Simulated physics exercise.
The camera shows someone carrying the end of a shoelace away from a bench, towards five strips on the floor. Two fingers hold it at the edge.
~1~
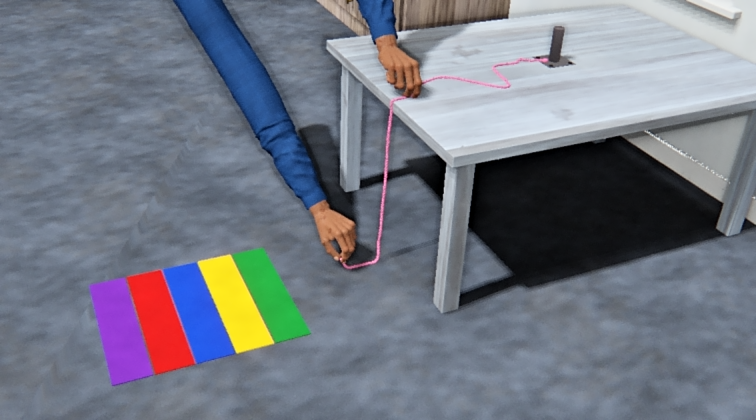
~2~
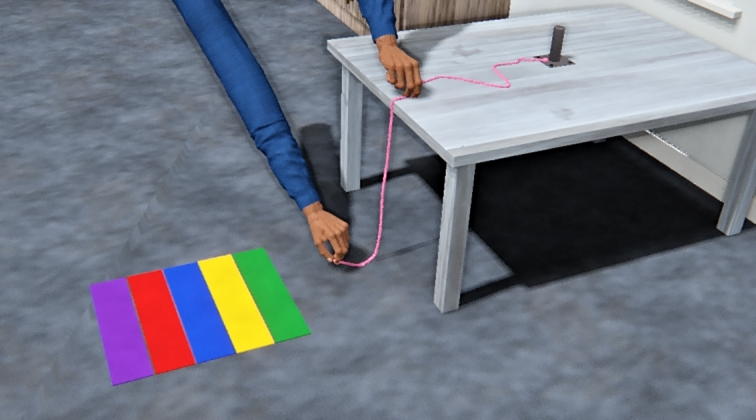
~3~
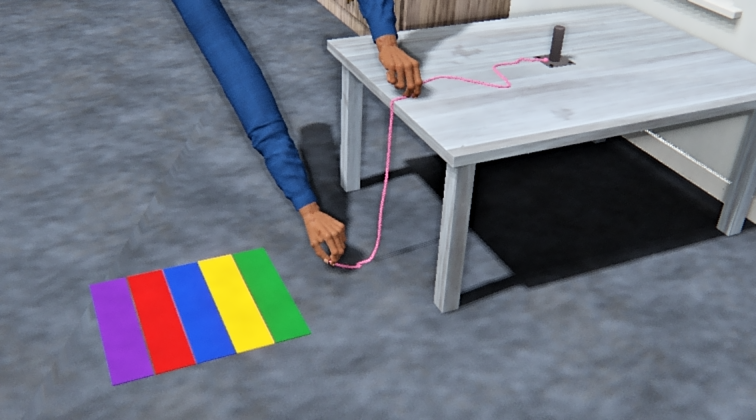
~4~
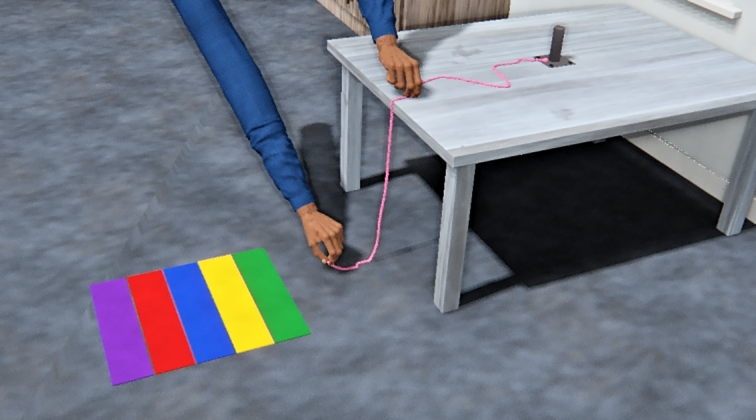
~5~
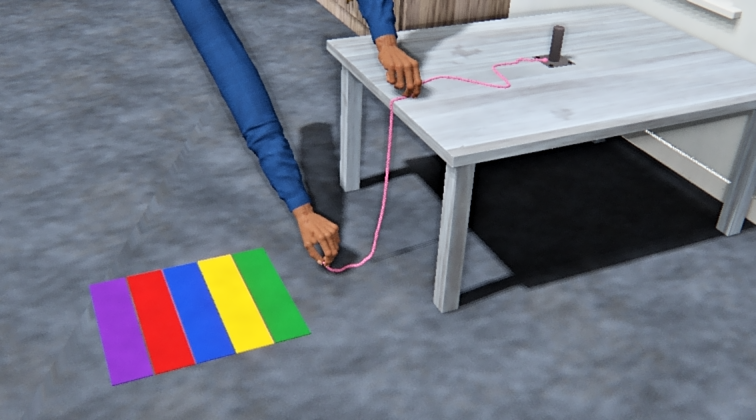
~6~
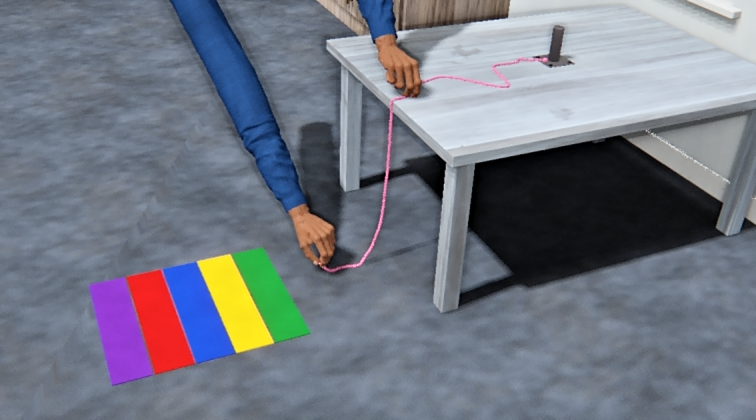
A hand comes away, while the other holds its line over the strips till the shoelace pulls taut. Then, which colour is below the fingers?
The purple one is below them.
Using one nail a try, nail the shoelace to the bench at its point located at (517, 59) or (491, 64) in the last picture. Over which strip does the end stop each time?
Expected strip, first: Purple; second: Purple.
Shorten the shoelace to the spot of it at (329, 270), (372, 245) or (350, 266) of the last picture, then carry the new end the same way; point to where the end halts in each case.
In order, it ends up near (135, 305), (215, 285) and (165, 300).
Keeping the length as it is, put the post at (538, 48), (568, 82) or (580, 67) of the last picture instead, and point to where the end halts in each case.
In order, the pixels are (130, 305), (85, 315) and (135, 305).
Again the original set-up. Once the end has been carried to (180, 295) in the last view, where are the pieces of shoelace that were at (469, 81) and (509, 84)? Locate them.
Result - first point (415, 91), second point (454, 82).
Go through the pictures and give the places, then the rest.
End (341, 259); green (284, 321); yellow (247, 330); blue (209, 340); red (169, 350); purple (128, 360), in the first frame.
End (334, 260); shoelace through (518, 61) (508, 83) (439, 77) (398, 100) (385, 177) (378, 242), in the second frame.
End (330, 261), in the third frame.
End (328, 262); shoelace through (518, 61) (508, 83) (439, 78) (398, 100) (387, 176) (377, 242), in the fourth frame.
End (324, 263), in the fifth frame.
End (320, 263); shoelace through (517, 61) (507, 83) (438, 77) (397, 100) (387, 176) (373, 243), in the sixth frame.
Early on, end near (180, 295); over blue.
Midway, end near (138, 305); over red.
At the end of the slack, end near (112, 311); over purple. The purple one.
